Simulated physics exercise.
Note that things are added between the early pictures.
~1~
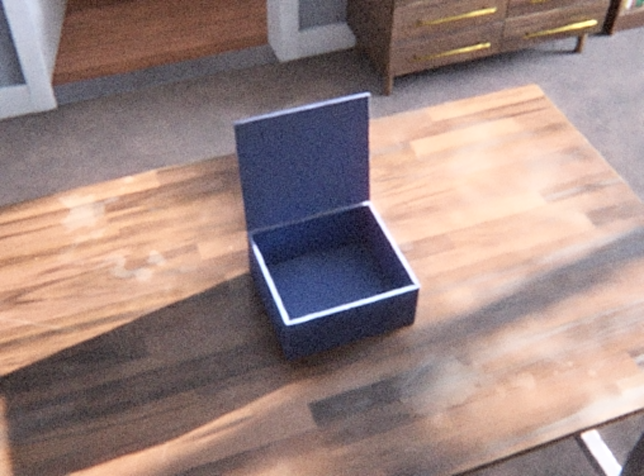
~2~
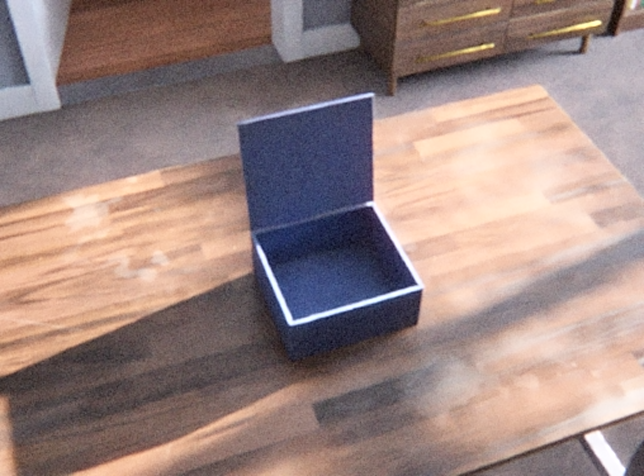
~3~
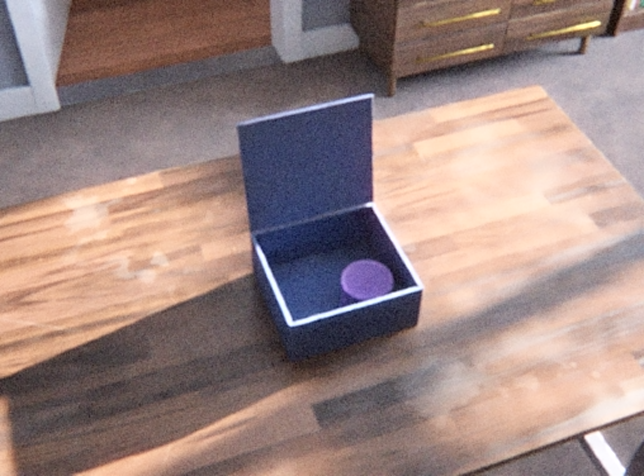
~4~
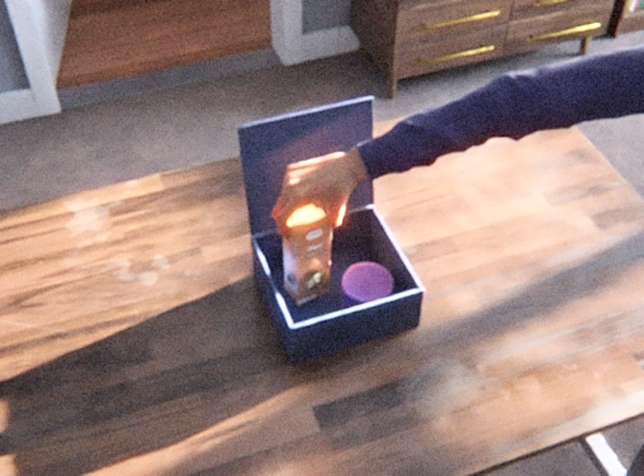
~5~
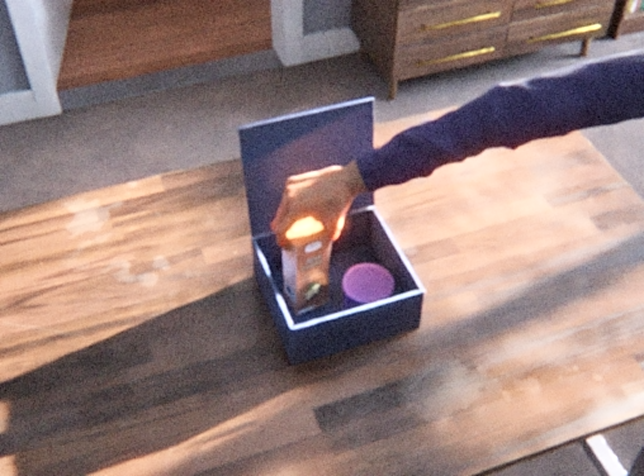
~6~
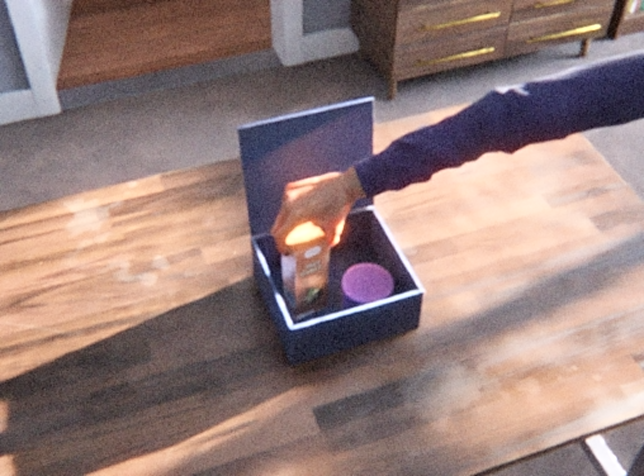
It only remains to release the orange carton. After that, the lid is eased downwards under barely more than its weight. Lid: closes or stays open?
Stays open.
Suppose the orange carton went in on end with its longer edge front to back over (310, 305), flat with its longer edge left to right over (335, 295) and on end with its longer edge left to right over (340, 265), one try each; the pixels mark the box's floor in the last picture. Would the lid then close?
With the first placement it doesn't close, with the second it closes properly, and with the third it doesn't close.
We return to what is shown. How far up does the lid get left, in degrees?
It comes to about 14°.
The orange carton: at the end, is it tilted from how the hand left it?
As it turns out, it changes its angle.
Then, 1.30 s past the last view, lid 79° above the rim.
Then, 1.80 s past the last view, lid 46° above the rim.
Then, 2.20 s past the last view, lid 23° above the rim; orange carton rocked 38° from its first pose near (323, 297).
Then, 3.70 s past the last view, lid 15° above the rim; orange carton rocked 54° from its first pose near (325, 289).
Finally, lid 14° above the rim; down or leaning hard in the box, orange carton; purple tub still in place. Final places as the last picture's camera would see them, orange carton near (324, 288).
